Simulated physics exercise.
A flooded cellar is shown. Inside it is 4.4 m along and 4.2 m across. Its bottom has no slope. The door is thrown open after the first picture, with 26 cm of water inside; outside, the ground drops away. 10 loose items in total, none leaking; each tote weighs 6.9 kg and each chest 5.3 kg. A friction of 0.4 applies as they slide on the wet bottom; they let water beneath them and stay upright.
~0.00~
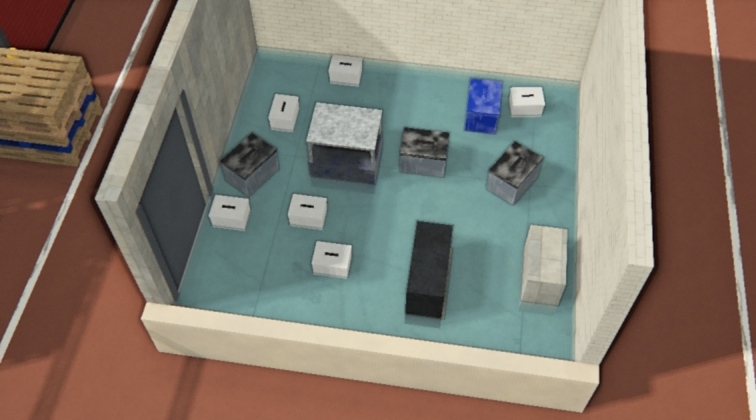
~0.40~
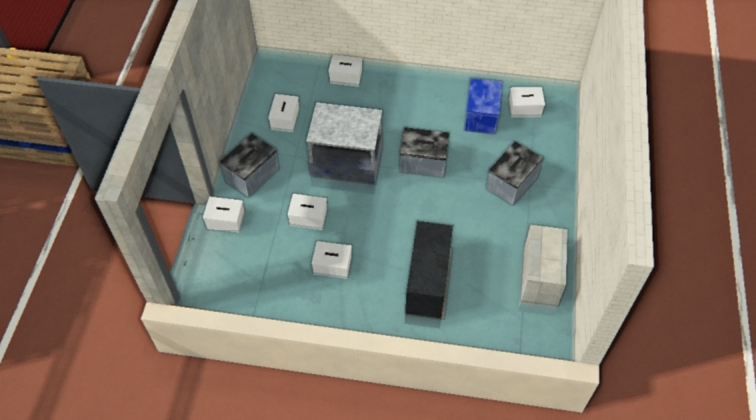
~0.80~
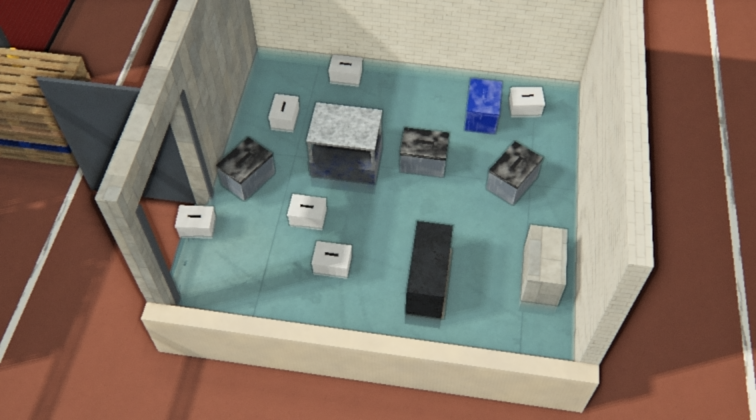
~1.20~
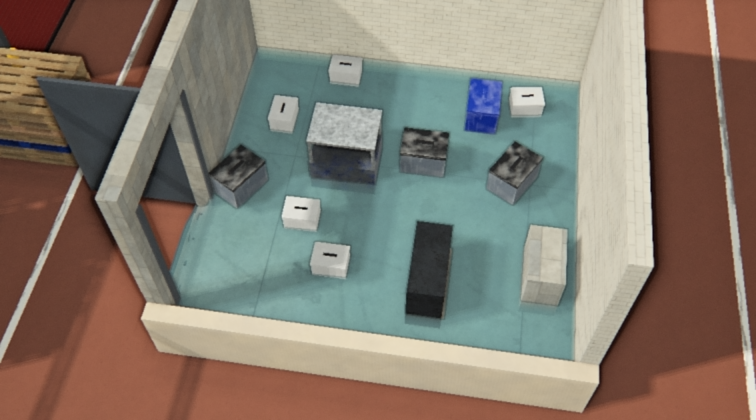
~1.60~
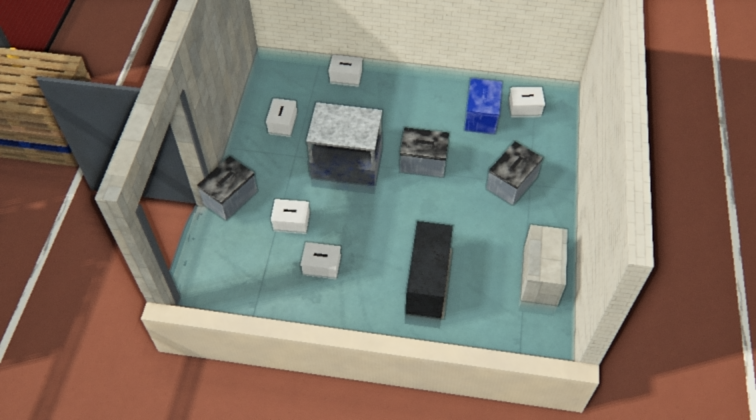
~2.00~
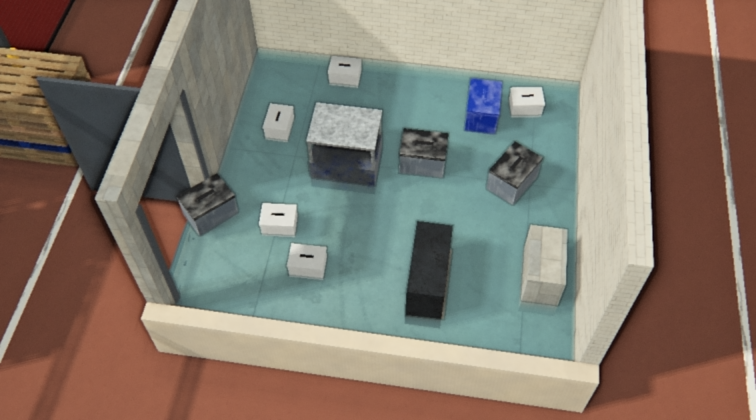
The clip opens on a roofless room with a teal, watery floor, scattered boxes and a closed door at left. The door swings outward, and the nearest white box slides out through the doorway. A dark-topped box then drifts toward the opening, while nearby white boxes shift slightly and the blue one stays put.
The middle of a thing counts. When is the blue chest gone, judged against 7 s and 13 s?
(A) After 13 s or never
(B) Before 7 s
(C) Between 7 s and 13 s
After 13 s or never.
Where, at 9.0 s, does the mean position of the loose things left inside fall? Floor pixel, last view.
Mean position: Approximately (405, 165).
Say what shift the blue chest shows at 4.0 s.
20 cm, give or take.
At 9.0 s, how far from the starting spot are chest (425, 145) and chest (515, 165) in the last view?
Respectively 200 cm and 50 cm.
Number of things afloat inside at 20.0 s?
Count: 3.
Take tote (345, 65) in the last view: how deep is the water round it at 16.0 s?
Roughly 9 cm.
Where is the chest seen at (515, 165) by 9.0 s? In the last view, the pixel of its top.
Its top ends up at around (475, 178).
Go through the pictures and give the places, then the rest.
In the first picture, the blue chest at (485, 96), afloat; about 4500 L in view; 0 of 10 have shifted.
In the second picture, the blue chest at (485, 96), afloat; about 4460 L in view; 1 of 10 have shifted.
In the third picture, the blue chest at (485, 96), afloat; about 4390 L in view; 2 of 10 have shifted.
In the fourth picture, the blue chest at (485, 96) floats; 26 cm deep round most things; 3 of 10 have shifted.
In the fifth picture, the blue chest at (485, 96) floats; 25 cm deep round most things; 5 of 10 have shifted.
In the sixth picture, the blue chest at (485, 96), afloat; about 4170 L in view; 5 of 10 have shifted.
After 4.0 s the blue chest is near (470, 101), 0.2 m from its start, afloat; 3 of 10 are out; 7 afloat.
After 9.0 s the blue chest is near (451, 106), 0.4 m from its start, afloat; 5 of 10 are out; 5 afloat.
After 16.0 s the blue chest is near (401, 114), 1.1 m from its start, afloat; 6 of 10 are out; 4 afloat.
After 20.0 s the blue chest is near (386, 116), 1.2 m from its start, afloat; 7 of 10 are out; 3 afloat.
